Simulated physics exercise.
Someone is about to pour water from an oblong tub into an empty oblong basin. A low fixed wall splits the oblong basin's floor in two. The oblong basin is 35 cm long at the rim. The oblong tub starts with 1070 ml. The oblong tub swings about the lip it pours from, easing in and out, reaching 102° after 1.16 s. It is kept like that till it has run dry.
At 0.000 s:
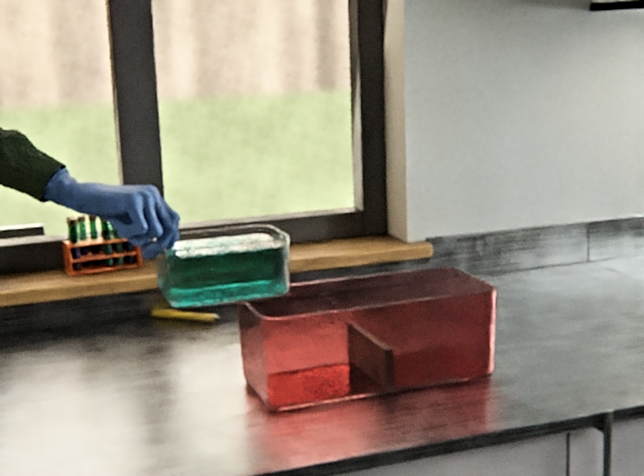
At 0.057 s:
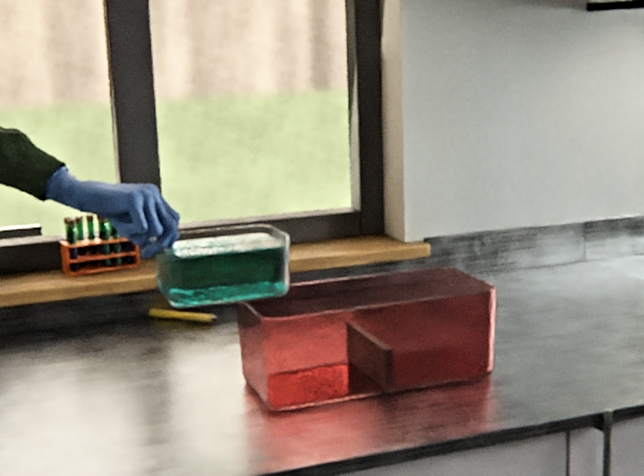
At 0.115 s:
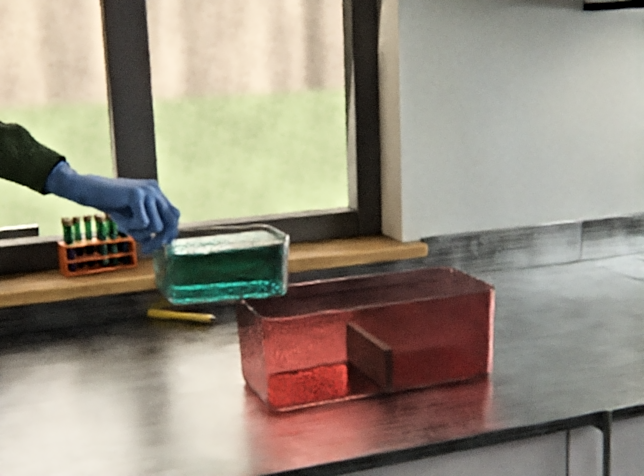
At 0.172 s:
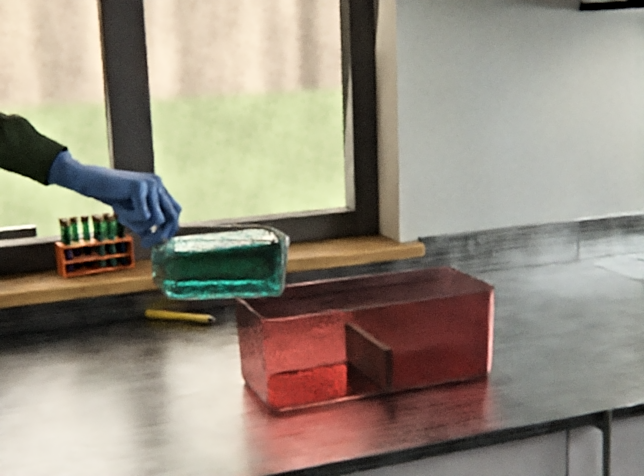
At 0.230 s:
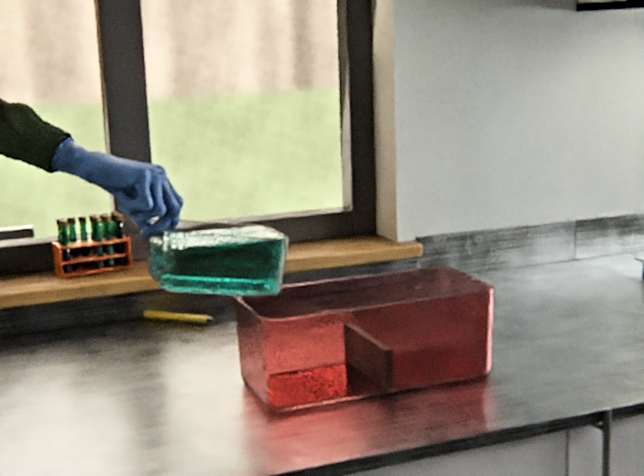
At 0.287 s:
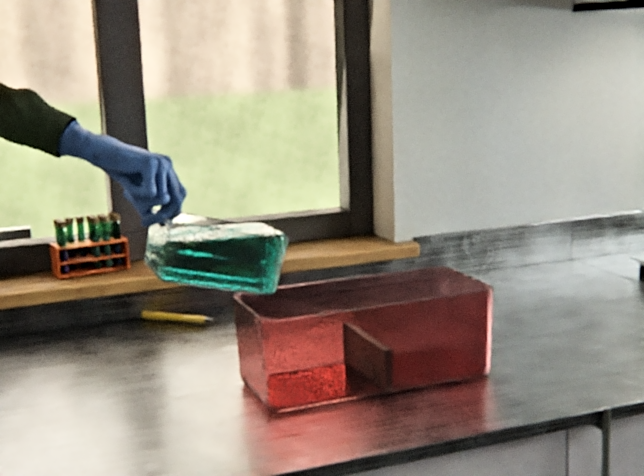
In this clip, a blue-gloved hand holds a clear oblong tub of teal liquid near the left end of a red, partly divided basin on a dark counter, gradually tilting the tub slightly rightward while the basin stays still.
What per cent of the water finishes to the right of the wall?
About 38 per cent.
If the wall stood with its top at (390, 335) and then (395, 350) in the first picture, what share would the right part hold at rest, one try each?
First 5, then 30 per cent.
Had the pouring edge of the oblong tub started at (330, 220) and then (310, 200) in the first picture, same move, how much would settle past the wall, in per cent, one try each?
First 90, then 80 per cent.
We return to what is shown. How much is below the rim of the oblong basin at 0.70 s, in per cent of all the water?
Some 18 per cent.
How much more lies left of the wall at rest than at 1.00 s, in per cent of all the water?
About 14 per cent.
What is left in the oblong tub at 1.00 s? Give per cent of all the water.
Some 8 per cent.
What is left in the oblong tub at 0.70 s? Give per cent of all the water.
About 46 per cent.
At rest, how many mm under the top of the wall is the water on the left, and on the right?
Some 36 mm on the left and 42 mm on the right.
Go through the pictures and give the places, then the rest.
In the first picture, it leans 0°; its right rim is at (279, 233); the water meets the walls at (161, 252) and (277, 240); the oblong basin's rim runs from (249, 307) to (475, 278); the wall's top is at (369, 336).
In the second picture, it leans 1°; its right rim is at (279, 233); the water meets the walls at (160, 252) and (276, 239).
In the third picture, it leans 2°; its right rim is at (279, 233); the water meets the walls at (160, 250) and (276, 237).
In the fourth picture, it leans 5°; its right rim is at (278, 234); the water meets the walls at (159, 248) and (275, 235).
In the fifth picture, it leans 10°; its right rim is at (278, 234); the water meets the walls at (157, 243) and (275, 232).
In the sixth picture, it leans 15°; its right rim is at (277, 235); the water meets the walls at (156, 238) and (276, 230); 1 per cent is over the edge.
By 0.70 s the tilt is 67° and 45 per cent is still to pour, 18 is left of the wall and 0 right of it.
By 1.00 s the tilt is 97° and 8 per cent is still to pour, 43 is left of the wall and 38 right of it.
By 1.32 s the tilt is 102° and 0 per cent is still to pour, 56 is left of the wall and 38 right of it.
By 1.66 s the tilt is 102° and 0 per cent is still to pour, 57 is left of the wall and 38 right of it.
At rest 57 per cent lies left of the wall, 38 right of it and 4 outside.
